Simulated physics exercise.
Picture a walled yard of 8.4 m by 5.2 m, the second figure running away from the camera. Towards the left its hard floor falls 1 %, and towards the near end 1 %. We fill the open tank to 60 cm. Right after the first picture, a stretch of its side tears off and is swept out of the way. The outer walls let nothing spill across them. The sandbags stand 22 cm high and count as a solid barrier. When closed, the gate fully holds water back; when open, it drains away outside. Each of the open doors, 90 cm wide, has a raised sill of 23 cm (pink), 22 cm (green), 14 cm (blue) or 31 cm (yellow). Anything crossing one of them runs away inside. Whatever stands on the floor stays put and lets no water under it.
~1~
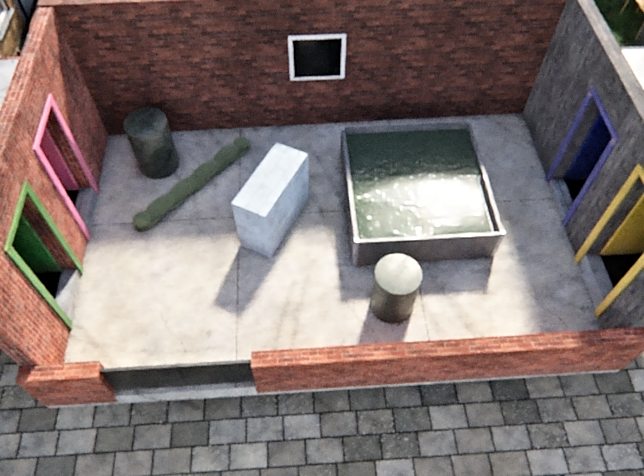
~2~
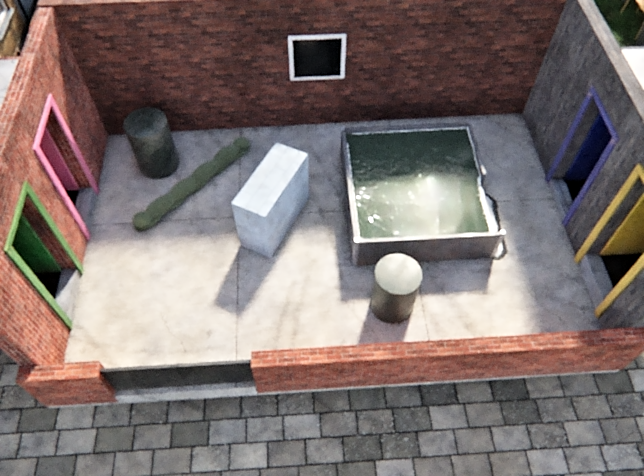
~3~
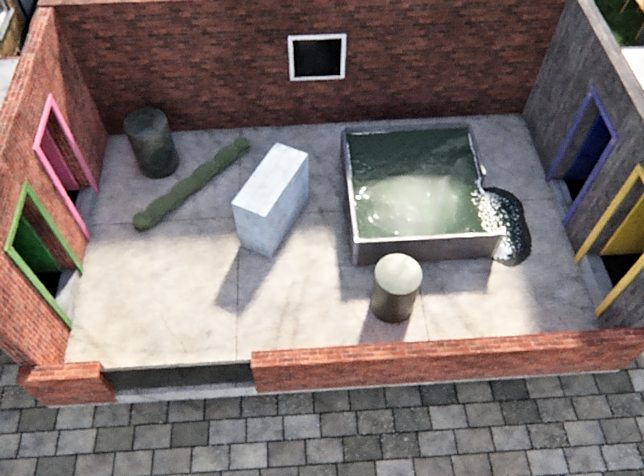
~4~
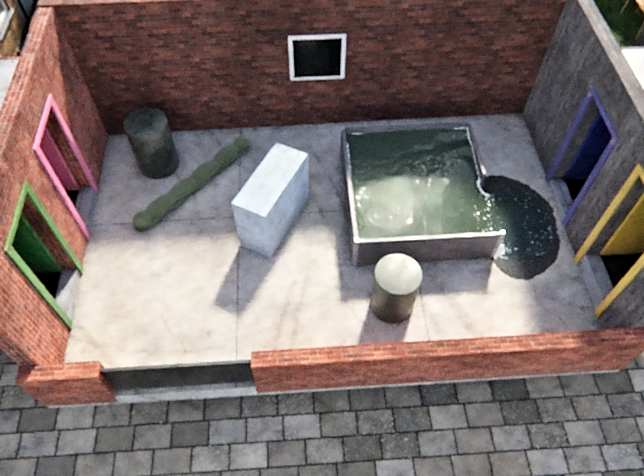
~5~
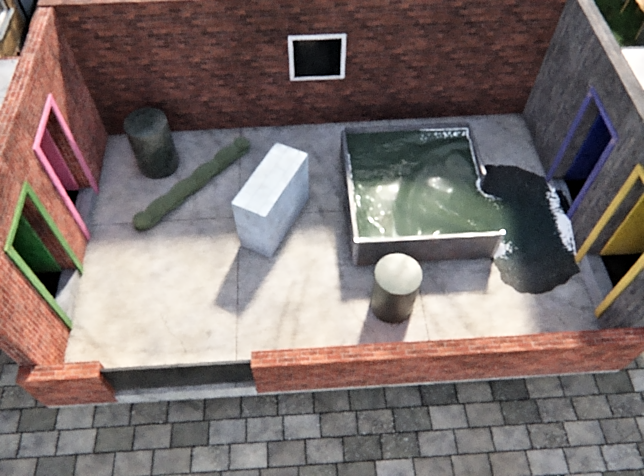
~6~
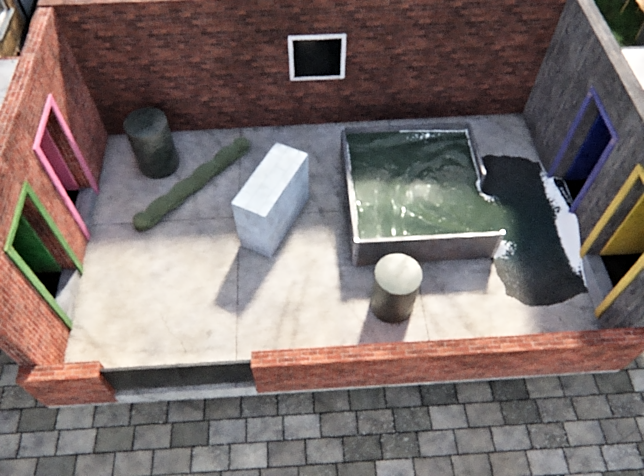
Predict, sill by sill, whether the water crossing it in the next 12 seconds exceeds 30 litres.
In order: Pink door: Short; green door: Short; blue door: Surplus; yellow door: Short.
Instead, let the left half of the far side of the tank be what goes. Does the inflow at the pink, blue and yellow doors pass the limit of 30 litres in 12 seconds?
Door pink stays within, door blue stays within, door yellow stays within.
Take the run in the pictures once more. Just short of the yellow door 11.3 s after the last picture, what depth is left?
The depth there is around 9.5 cm.
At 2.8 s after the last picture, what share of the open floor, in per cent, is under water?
Close to 40 in a hundred.
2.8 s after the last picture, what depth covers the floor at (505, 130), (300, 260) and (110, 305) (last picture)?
Close to 9, 0 and 0 centimetres.
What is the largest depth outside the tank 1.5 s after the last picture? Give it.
I'd put it at close to 43 cm.
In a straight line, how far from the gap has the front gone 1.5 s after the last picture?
3.0 m.
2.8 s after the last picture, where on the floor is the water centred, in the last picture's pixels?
At roughly (450, 223).
Then, 0.7 s after the last picture water covers 15 % of the floor and is deepest (42 cm) near (561, 233); pink door not reached, green door not reached, blue door 33 cm at the sill, 68 L in, yellow door 25 cm at the sill, 0 L in.
Then, 1.5 s after the last picture water covers 20 % of the floor and is deepest (43 cm) near (603, 348); pink door not reached, green door not reached, blue door 35 cm at the sill, 173 L in, yellow door 26 cm at the sill, 0 L in.
Then, 2.8 s after the last picture water covers 40 % of the floor and is deepest (32 cm) near (591, 349); pink door not reached, green door not reached, blue door 25 cm at the sill, 290 L in, yellow door 18 cm at the sill, 1 L in.
Then, 6.3 s after the last picture water covers 85 % of the floor and is deepest (19 cm) near (61, 384); pink door 3 cm at the sill, 0 L in, green door 11 cm at the sill, 0 L in, blue door 14 cm at the sill, 357 L in, yellow door 14 cm at the sill, 1 L in.
Then, 11.3 s after the last picture water covers 90 % of the floor and is deepest (15 cm) near (61, 384); pink door 14 cm at the sill, 0 L in, green door 13 cm at the sill, 0 L in, blue door 8 cm at the sill, 358 L in, yellow door 9 cm at the sill, 1 L in.
